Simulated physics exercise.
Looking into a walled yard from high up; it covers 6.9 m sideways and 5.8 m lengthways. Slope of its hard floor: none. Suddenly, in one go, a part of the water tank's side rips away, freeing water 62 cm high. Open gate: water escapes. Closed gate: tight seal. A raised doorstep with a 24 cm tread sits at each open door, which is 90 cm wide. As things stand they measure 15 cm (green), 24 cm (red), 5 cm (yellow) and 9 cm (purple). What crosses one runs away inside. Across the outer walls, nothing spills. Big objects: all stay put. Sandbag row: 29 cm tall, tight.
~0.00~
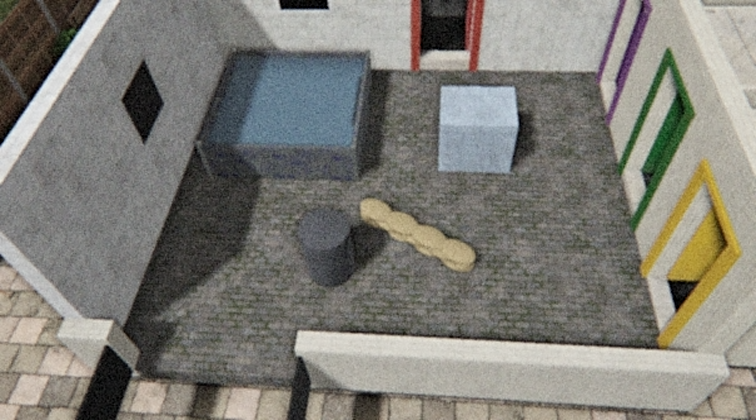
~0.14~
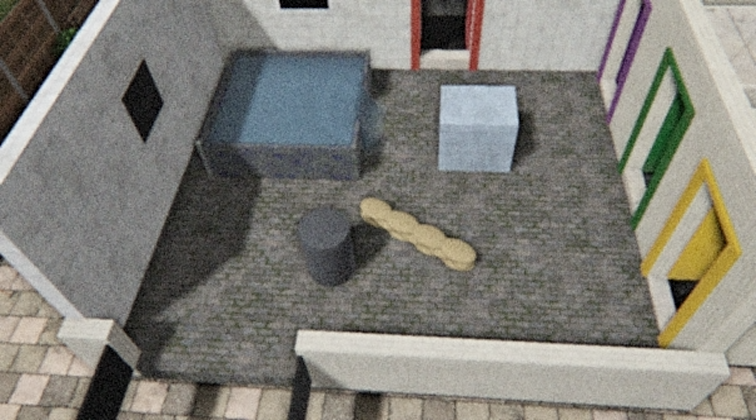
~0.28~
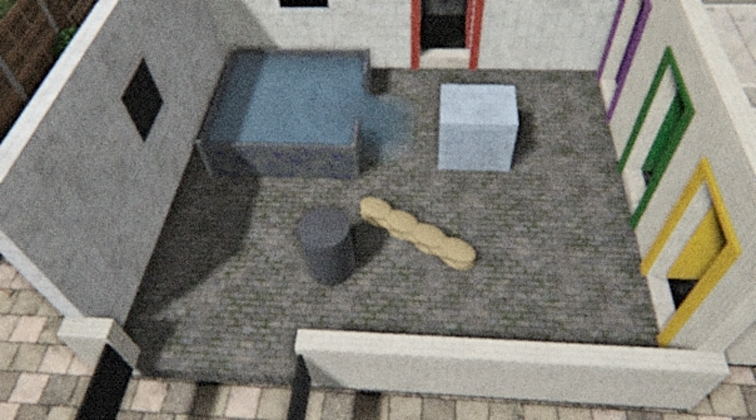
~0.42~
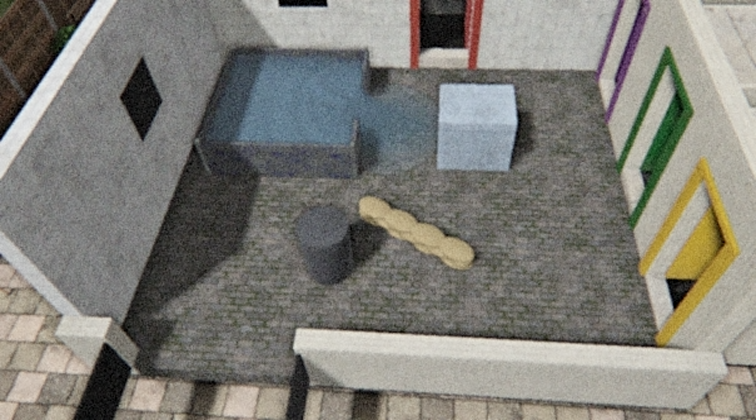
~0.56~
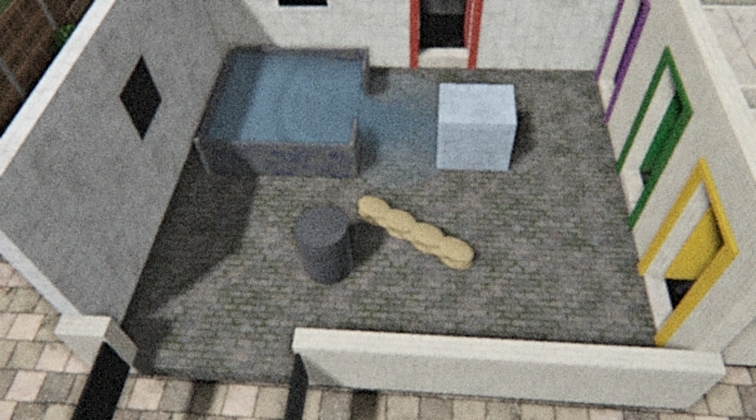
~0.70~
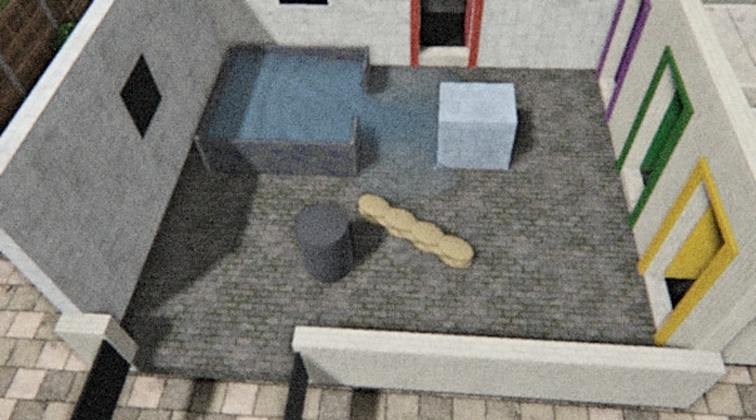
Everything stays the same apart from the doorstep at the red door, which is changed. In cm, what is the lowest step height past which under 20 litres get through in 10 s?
Close to 10.5 cm is just enough.
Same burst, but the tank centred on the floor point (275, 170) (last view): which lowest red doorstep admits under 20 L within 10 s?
About 14.5 cm.
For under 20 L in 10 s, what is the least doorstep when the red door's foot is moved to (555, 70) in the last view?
19 cm.
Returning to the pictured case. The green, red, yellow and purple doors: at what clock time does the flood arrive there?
Green: 2.2 s; red: 0.8 s; yellow: 2.8 s; purple: 1.3 s.
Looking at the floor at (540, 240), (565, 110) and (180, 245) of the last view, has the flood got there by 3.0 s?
So the three spots come out swamped, swamped, spared, in that order.
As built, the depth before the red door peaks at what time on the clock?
It peaks around 1.6 s.
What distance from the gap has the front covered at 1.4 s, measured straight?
4.2 metres.
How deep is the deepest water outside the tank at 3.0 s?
It gets to close to 32 centimetres there.
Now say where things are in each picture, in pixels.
In the first frame, the water tank at (290, 99) is whole and still, 62 cm deep; the red door at (446, 22) is dry.
In the second frame, the front is at (376, 150), 0.3 m from the gap at (361, 117); 0.3 m2 of floor is wet, 62 cm left at the back.
In the third frame, water pours out at (361, 119) and has run 0.8 m, to (409, 142); about 10 cm deep outside, 62 cm at the back.
In the fourth frame, the gap is at (360, 118), the front 1.3 m out at (438, 143); the back of the water tank holds 62 cm.
In the fifth frame, water pours out at (360, 118) and has run 1.9 m, to a hidden place; about 6 cm deep outside, 62 cm at the back.
In the sixth frame, the front is at a hidden place, 2.4 m from the gap at (360, 115); 4.1 m2 of floor is wet, 61 cm left at the back; 0.3 m in a straight line remain to the red door at (446, 18).
After 1.4 s water covers 25 % of the floor, deepest (42 cm) near (430, 136); 9 cm at the red door, 0 litres in over its 24 cm doorstep.
After 3.0 s water covers 45 % of the floor, deepest (32 cm) near (598, 89); 14 cm at the red door, 0 litres in over its 24 cm doorstep.
After 10.0 s water covers 95 % of the floor, deepest (14 cm) near (619, 241); 7 cm at the red door, 0 litres in over its 24 cm doorstep.
At the red door as built, the water arrived by 0.8 s and peaked near 14 cm at 1.6 s.
With a doorstep of 9.5 cm, 27 litres would have come in within the 10 s; with 13 cm, 5 litres. So under 20 litres takes about 10.5 cm.
